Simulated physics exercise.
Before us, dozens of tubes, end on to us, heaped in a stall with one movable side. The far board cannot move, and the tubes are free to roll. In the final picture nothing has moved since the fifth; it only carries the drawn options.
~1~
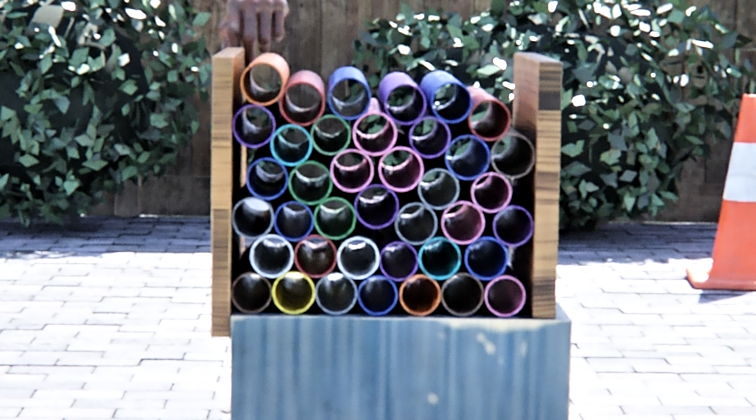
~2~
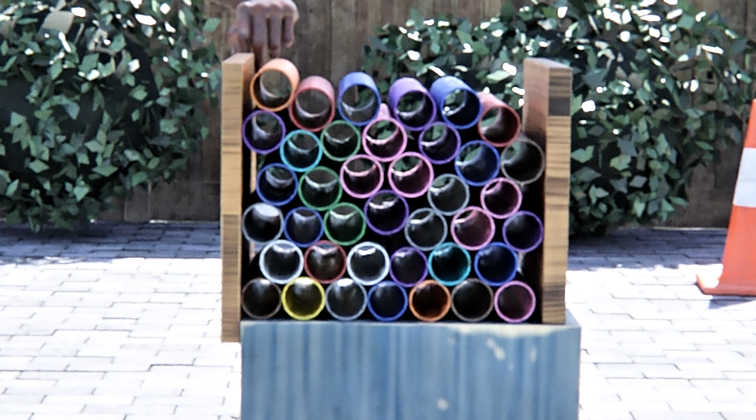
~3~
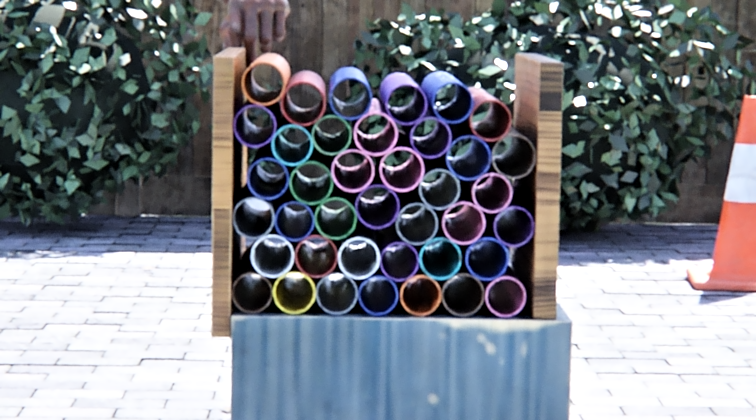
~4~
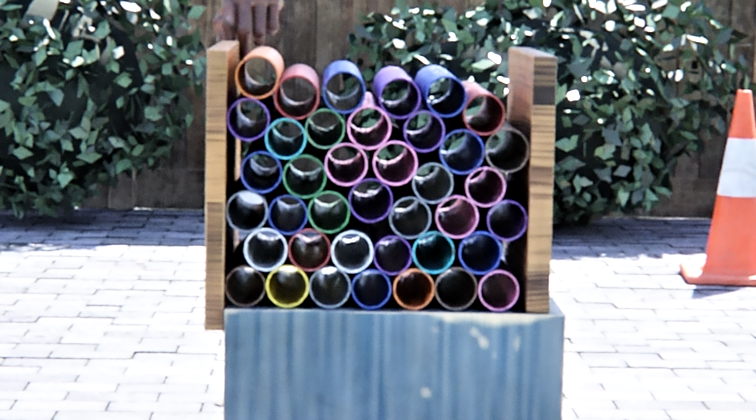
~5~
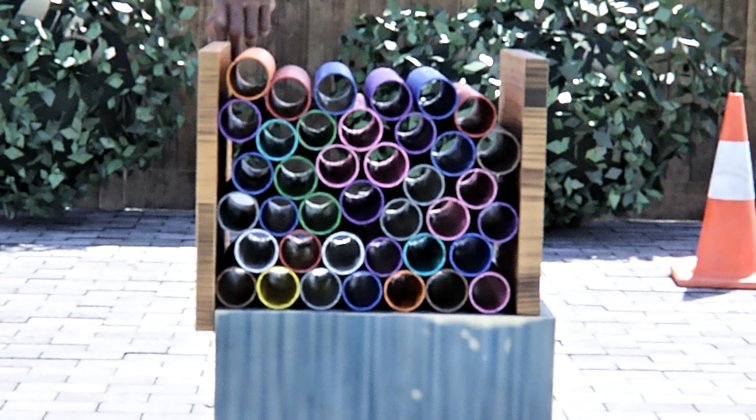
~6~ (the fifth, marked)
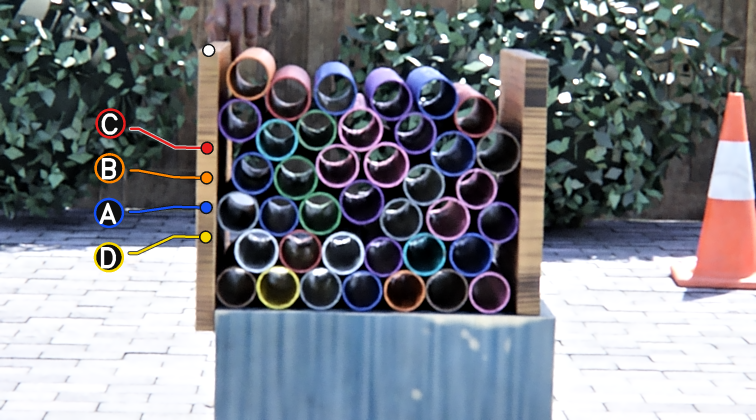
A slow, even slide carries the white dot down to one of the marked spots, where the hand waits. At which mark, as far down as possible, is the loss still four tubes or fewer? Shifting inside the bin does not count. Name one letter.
The lowest mark that will do is D.
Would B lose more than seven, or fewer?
Fewer than seven.
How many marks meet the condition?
Four of them.
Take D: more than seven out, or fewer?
It loses fewer than seven.
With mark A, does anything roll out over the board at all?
Yes, at A.
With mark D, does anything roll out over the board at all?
At D: Yes.
On the marked copy, A at (206, 208); B at (207, 178); C at (207, 148); D at (206, 237); the white dot at (209, 51).
Taking D. A third of the way, top of the board (217, 131).
Two thirds of the way, top of the board (216, 224).
When it is over, top of the board (216, 236), two out over the board.
As for the rest, A two out over the board; B two out over the board; C none out over the board.
